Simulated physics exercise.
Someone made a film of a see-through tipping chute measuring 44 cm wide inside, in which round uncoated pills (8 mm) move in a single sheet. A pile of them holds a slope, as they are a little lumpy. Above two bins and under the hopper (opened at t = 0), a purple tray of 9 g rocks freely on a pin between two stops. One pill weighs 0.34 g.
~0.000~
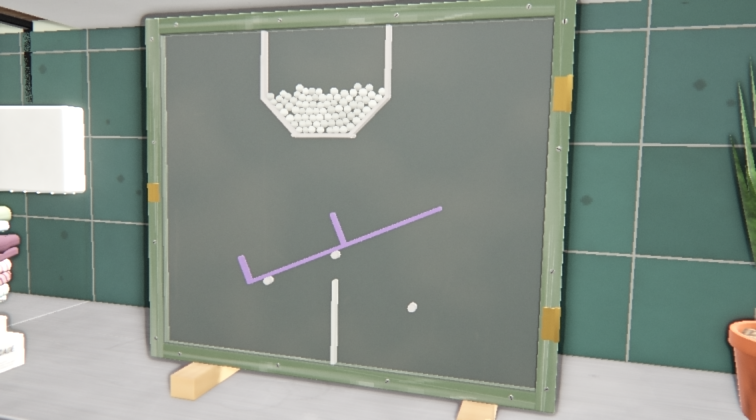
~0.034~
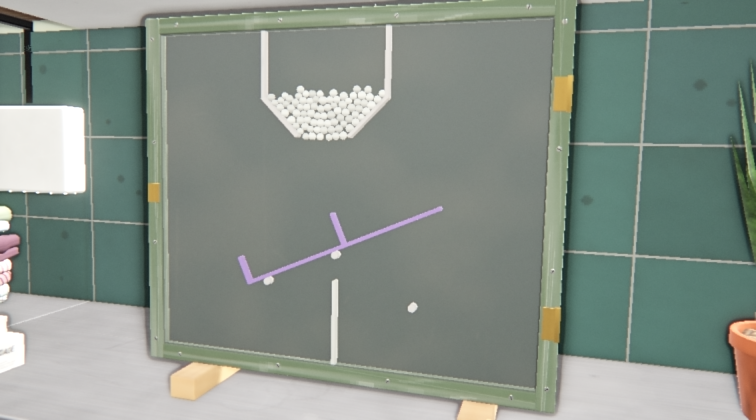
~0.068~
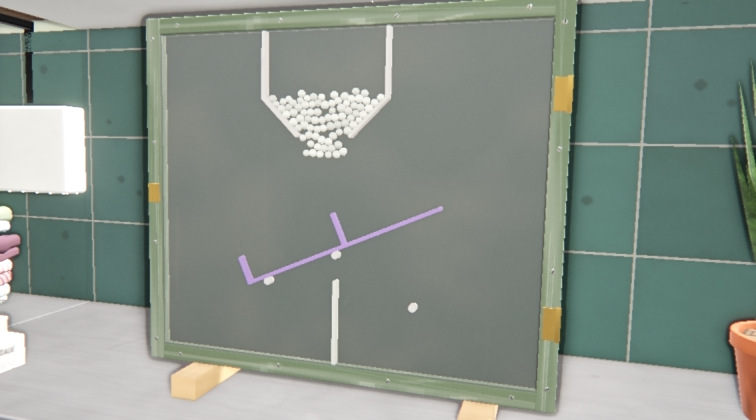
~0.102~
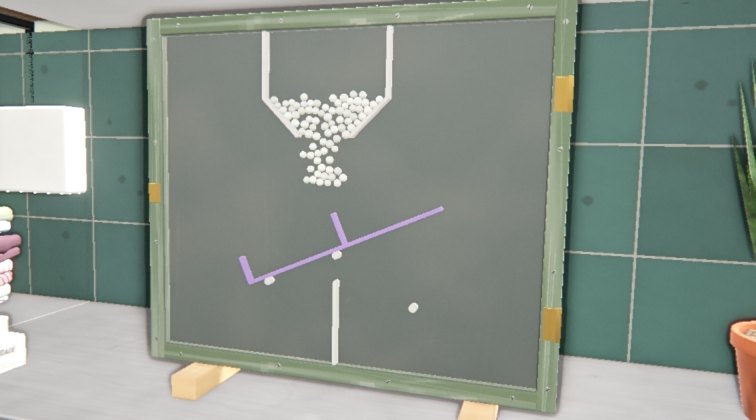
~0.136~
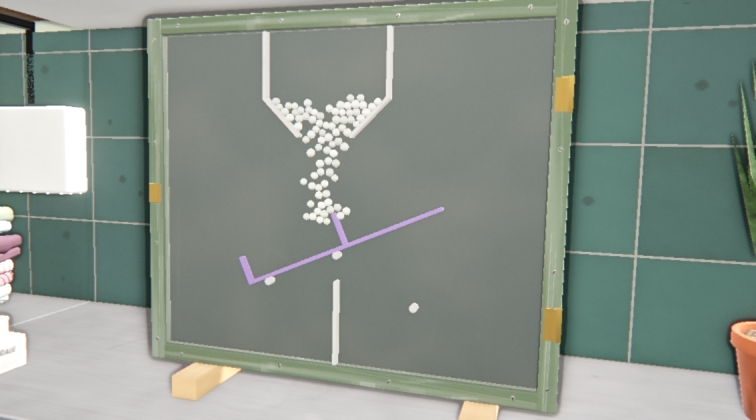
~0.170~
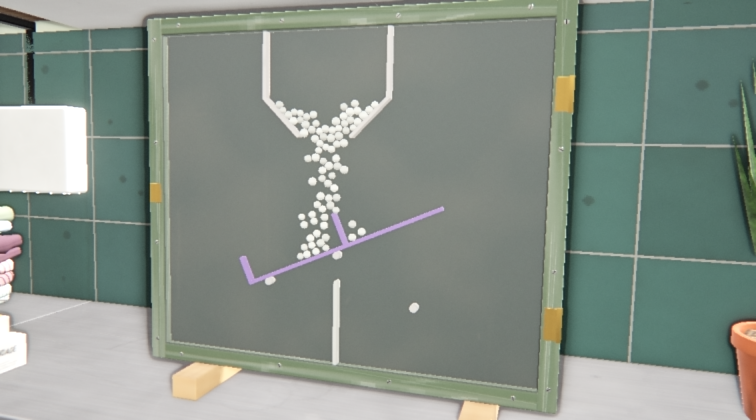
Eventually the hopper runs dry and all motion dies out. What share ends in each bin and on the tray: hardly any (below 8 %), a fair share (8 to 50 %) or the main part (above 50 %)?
In the end the right bin gets barely any, the left bin gets a portion and the tray gets more than half.
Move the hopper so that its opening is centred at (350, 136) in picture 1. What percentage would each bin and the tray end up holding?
In per cent: Right bin = 55; left bin = 0; tray = 45.
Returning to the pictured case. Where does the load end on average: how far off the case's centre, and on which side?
Left side, about 6 cm off centre.
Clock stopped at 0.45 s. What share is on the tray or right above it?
Some 90 percent.
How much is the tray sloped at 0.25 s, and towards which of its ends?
It's sloping around 25° down towards the left end.
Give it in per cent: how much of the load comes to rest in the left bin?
Something like 15 in a hundred.
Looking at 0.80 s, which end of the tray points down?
The tray's left end is the low one.
After 0.25 s, 90 % have left the hopper; tray left end down 24°; on or over it 90 %, past it to the left 0 %, to the right 0 %.
After 0.80 s, 100 % have left the hopper; tray left end down 24°; on or over it 85 %, past it to the left 15 %, to the right 0 %.
Settled by 1.7 s, right bin 0 %, left bin 15 %, tray 85 %; tray left end down 24°.
